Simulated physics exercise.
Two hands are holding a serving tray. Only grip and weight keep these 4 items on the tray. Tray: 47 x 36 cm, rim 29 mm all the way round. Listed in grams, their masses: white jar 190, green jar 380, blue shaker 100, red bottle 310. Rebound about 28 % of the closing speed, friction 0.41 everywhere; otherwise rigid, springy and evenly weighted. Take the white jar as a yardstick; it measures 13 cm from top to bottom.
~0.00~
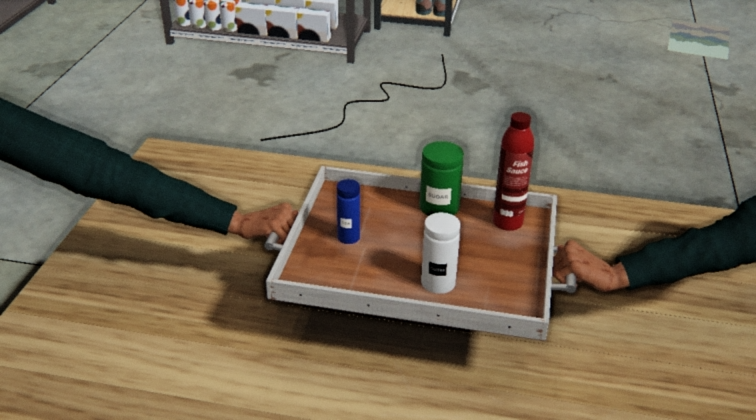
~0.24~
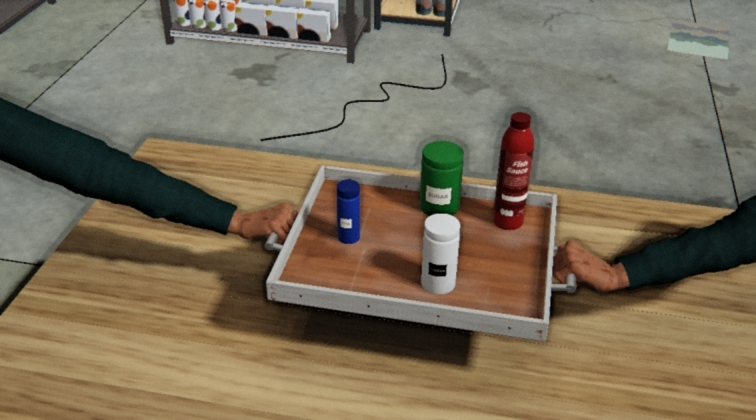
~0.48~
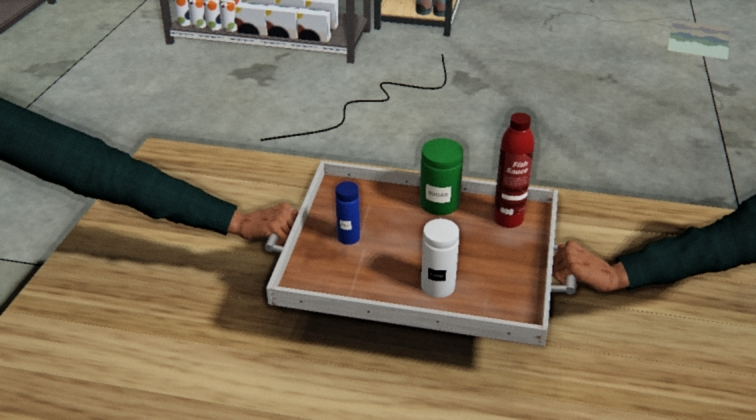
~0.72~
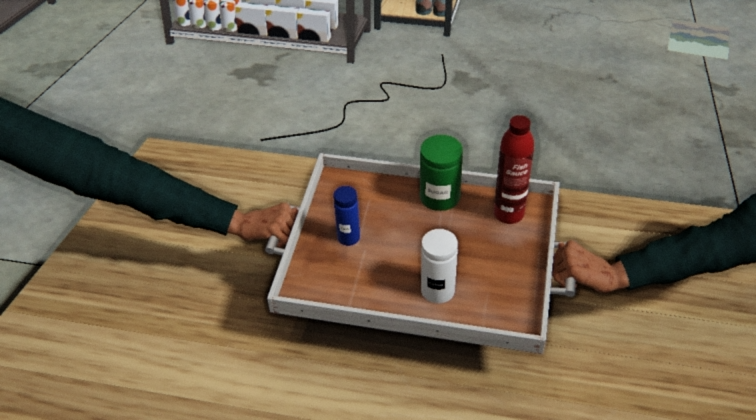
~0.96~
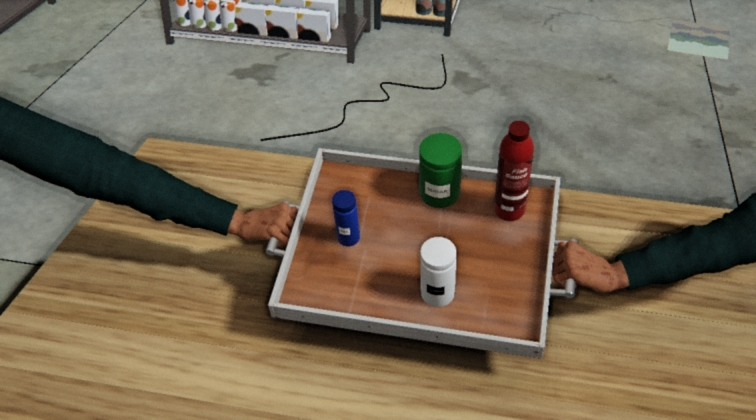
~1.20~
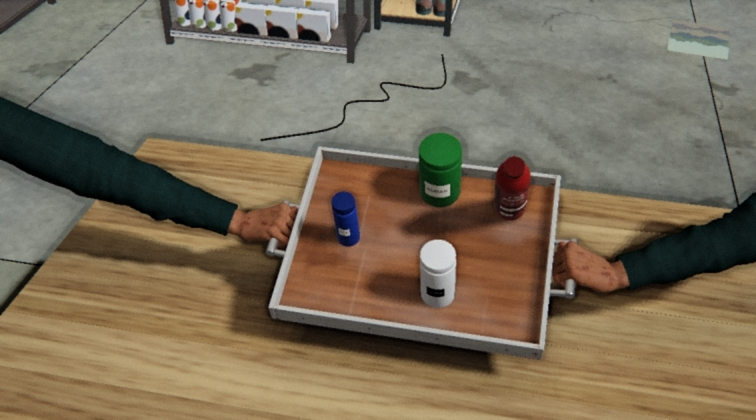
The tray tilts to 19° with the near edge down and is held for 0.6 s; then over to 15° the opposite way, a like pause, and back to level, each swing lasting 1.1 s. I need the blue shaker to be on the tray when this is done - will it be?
Yes, you are fine.
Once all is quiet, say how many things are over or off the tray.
Tally: 2.
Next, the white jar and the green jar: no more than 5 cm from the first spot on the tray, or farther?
First the white jar: It stays in position; then the green jar: It stays in position.
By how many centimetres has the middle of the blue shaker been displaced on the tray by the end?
It ends about 12 centimetres from where it started.
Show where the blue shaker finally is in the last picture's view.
The resting point is around (334, 267).
After 1.40 s, tray tilted 19°, near edge down; red bottle on its side.
After 1.90 s, tray tilted 18°, near edge down; blue shaker on its side near (337, 265); red bottle on its side.
After 2.40 s, tray tilted 1°, far edge down; blue shaker on its side near (329, 266); red bottle on its side.
After 4.00 s, tray tilted 9°, far edge down; blue shaker on its side near (331, 257); red bottle on its side.
At rest (5.1 s), tipped over on the tray, blue shaker and red bottle; the other 2 in place, give or take 5 cm. Seen from the same camera at the end, blue shaker near (334, 268).
